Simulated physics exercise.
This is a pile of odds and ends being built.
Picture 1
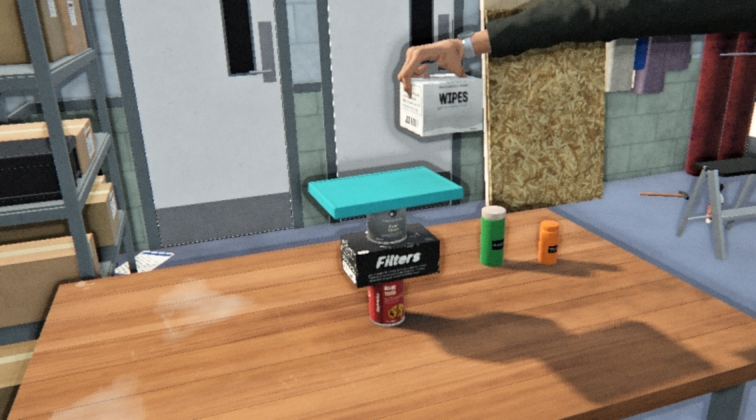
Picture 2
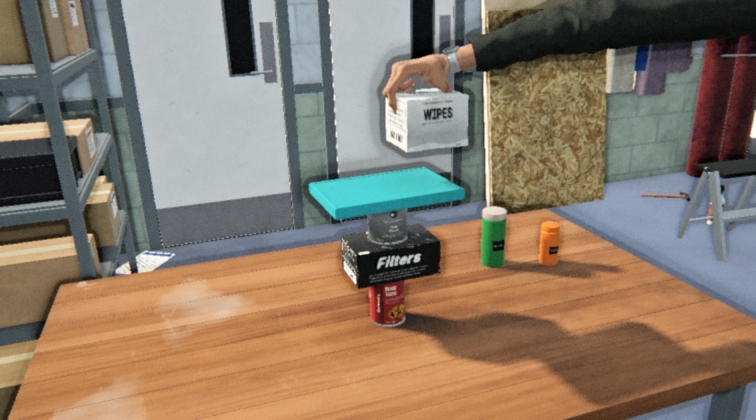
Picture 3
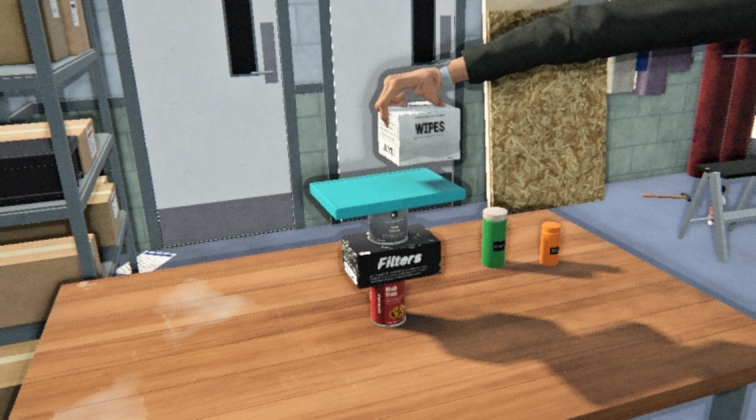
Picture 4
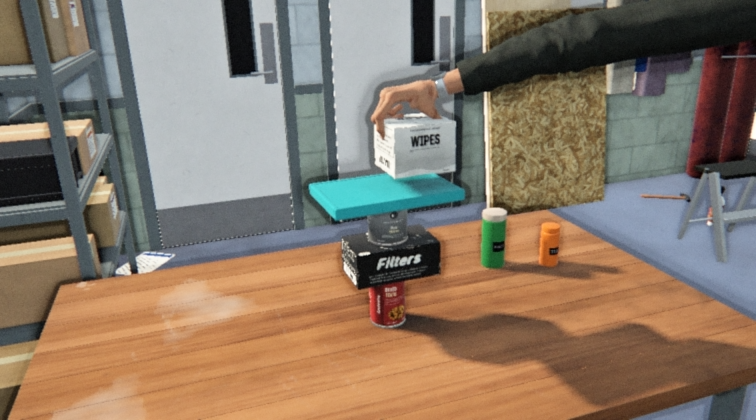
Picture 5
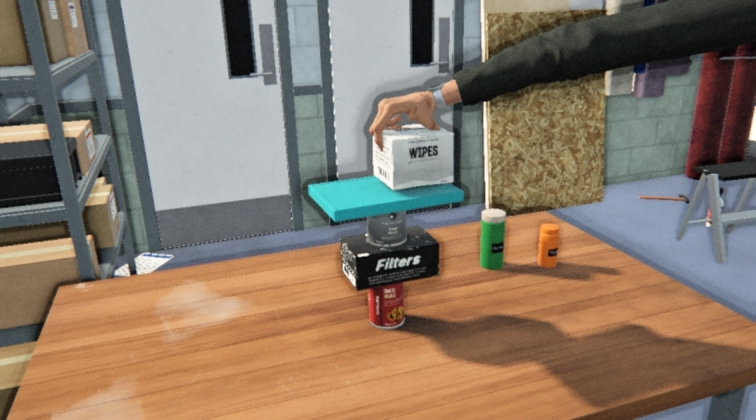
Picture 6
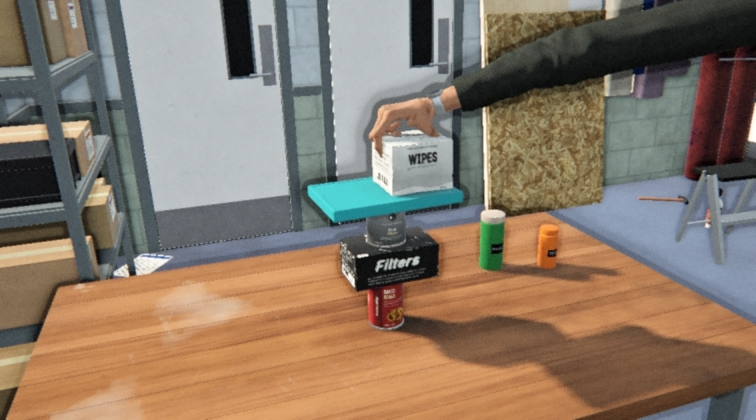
In a workshop or storeroom with grey doors and loaded shelves, a fixed, slightly raised view looks across a wooden table. A red tin, a black filters box, a small grey object and a turquoise tray form a central stack, with green and orange jars to its right. From the right, a dark-sleeved arm carries a white wipes box slightly left and down onto the tray, its hand still on top.
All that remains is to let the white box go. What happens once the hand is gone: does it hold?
In the end the pile keeps its balance.
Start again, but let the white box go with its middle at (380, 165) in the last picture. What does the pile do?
Then it holds.
Then, 0.20 s past the last view, nothing moves.
Then, 0.40 s past the last view, white box resting near (412, 162).
Finally, all 7 still in place. Final places as the last picture's camera would see them, white box near (412, 162). The pile stays up.
